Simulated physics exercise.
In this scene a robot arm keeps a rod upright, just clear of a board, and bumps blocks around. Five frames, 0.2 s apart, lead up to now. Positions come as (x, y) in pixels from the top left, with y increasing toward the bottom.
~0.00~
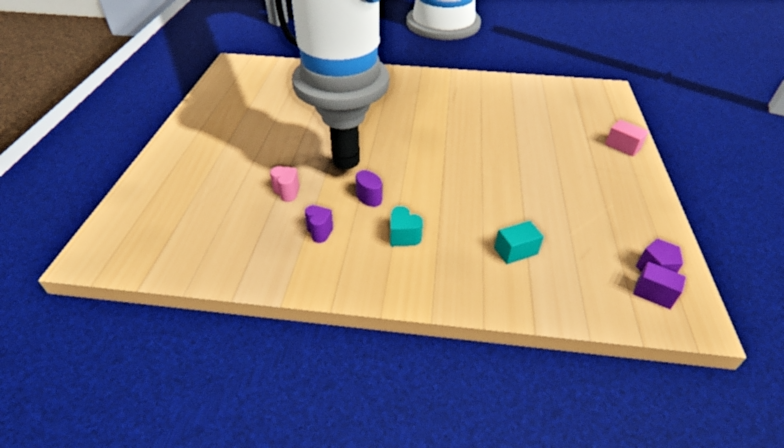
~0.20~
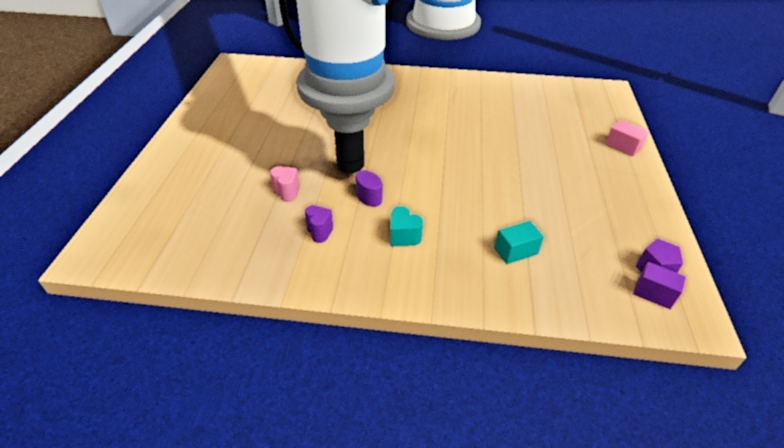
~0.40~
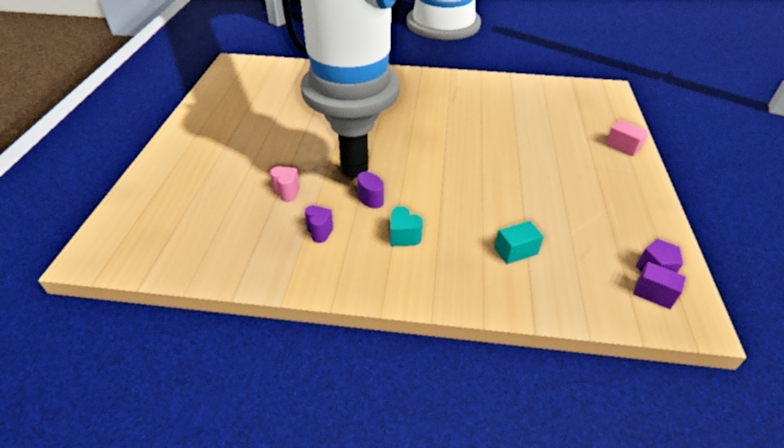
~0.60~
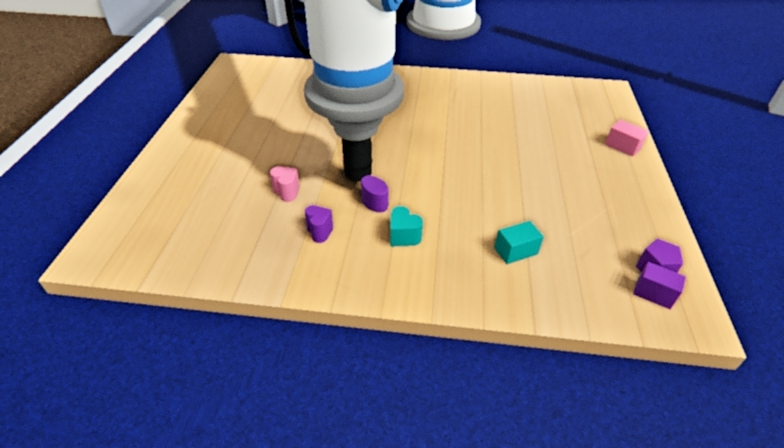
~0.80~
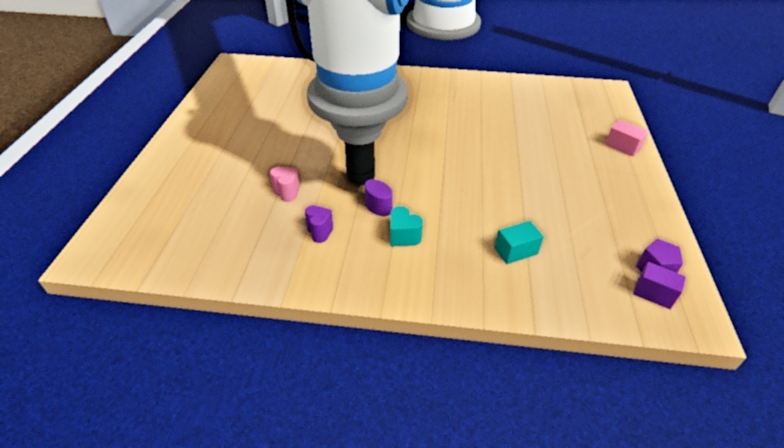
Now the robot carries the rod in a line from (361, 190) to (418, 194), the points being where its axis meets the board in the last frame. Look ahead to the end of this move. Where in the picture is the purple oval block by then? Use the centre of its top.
Located at (399, 194).
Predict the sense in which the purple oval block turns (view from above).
Rotates clockwise.
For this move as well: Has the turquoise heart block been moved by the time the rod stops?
No
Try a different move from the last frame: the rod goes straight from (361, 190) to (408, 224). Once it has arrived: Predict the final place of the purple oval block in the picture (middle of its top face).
So, by the moment the path ends, you'll find the top centre of the purple oval block at (437, 217).
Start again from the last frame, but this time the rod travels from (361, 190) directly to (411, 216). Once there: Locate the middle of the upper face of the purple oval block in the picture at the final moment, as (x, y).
The centre of its top face lies at (421, 219).
On the path given first. Halfway along, rod (391, 179); purple oval block (394, 194), turned 55° clockwise.
At the end, rod (419, 182); purple oval block (399, 194), turned 80° clockwise; turquoise heart block not moved.
